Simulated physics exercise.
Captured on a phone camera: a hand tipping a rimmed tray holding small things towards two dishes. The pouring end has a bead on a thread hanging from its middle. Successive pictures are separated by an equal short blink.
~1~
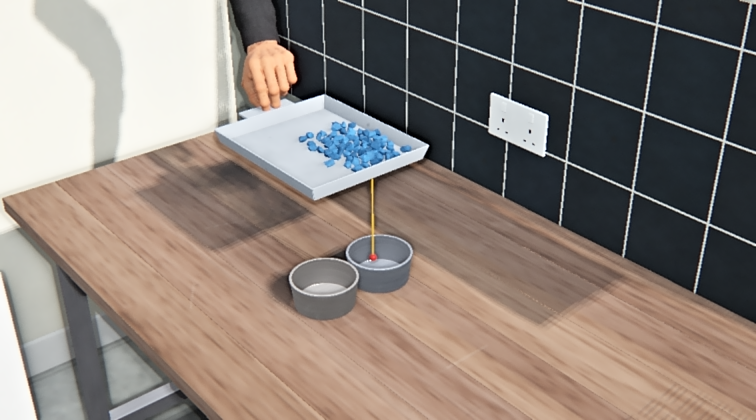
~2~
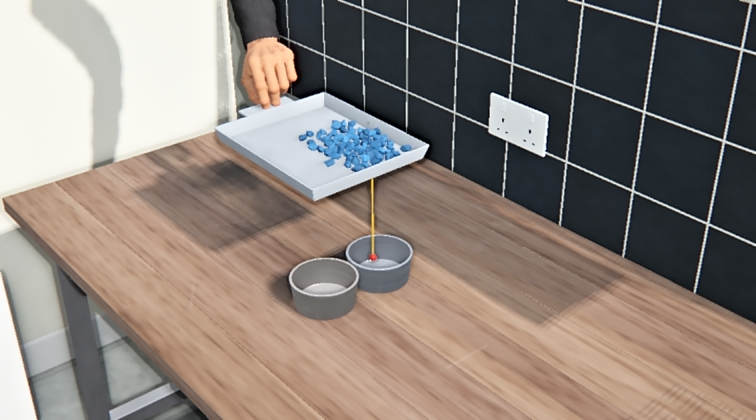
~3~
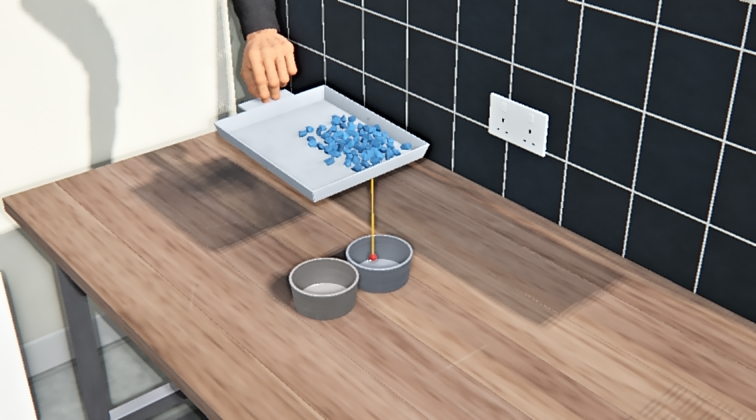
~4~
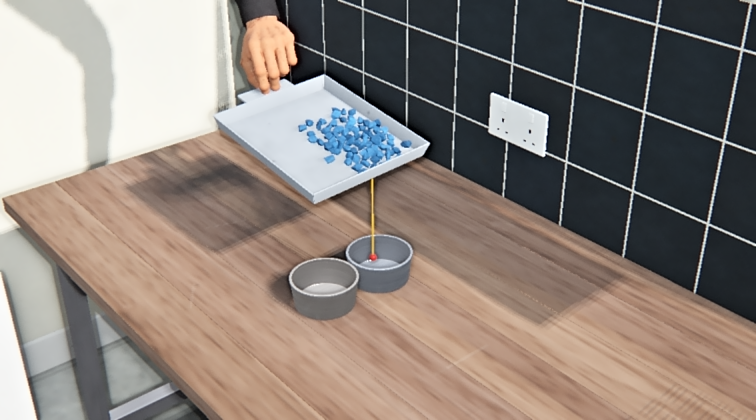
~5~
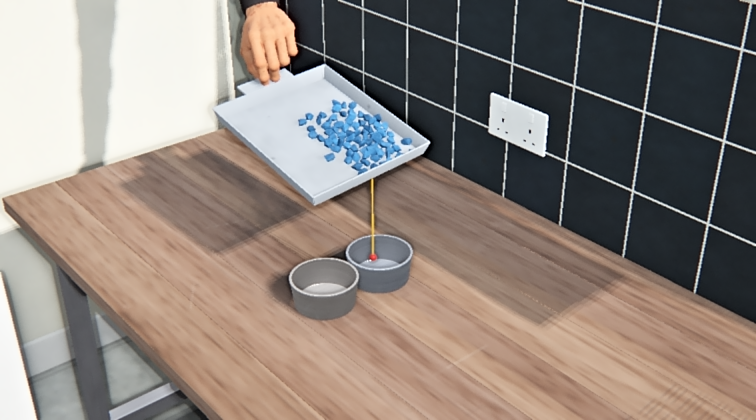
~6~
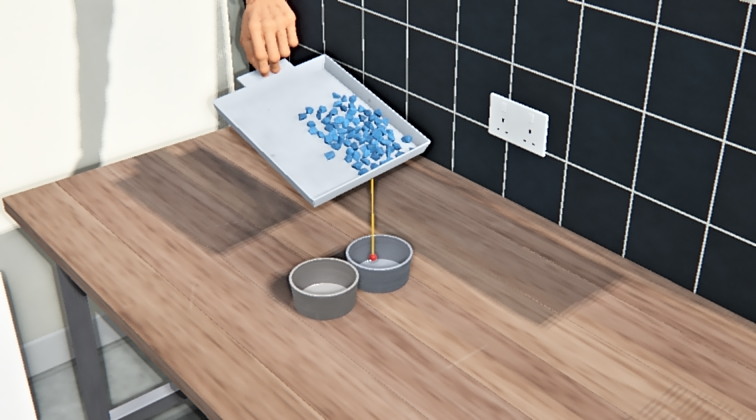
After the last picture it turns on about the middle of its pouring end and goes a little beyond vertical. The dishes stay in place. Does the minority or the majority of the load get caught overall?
The minority of it gets caught.
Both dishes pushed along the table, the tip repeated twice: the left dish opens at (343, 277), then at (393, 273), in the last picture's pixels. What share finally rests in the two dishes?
Around 40 % followed by around 10 %.
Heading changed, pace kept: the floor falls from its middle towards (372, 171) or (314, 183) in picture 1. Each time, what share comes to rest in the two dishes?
About 0 and 80 percent.
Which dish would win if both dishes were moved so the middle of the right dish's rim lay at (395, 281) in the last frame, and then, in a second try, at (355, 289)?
Well, the left-side one at the first spot and the right-side one at the second.
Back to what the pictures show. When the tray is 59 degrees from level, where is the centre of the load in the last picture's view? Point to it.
About (356, 167).
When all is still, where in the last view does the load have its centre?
Resting centre, last frame: Roughly (343, 324).
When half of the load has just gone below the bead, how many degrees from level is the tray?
That happens at close to 100 degrees.
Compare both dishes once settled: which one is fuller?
Looking at the end state, it is the left-side one.
Shortly afterwards, tray tipped steeply; all but a few on the tray; only a few in the air.
Next, tray tipped right over; near a third on the tray; a little in the left dish; near a quarter outside both; near a third in the air.
Some moments later, tray tipped past a quarter turn; near a third in the left dish; near two thirds outside both.
In the end, tray tipped past a quarter turn; near a third in the left dish; none at all in the right dish; near two thirds outside both.
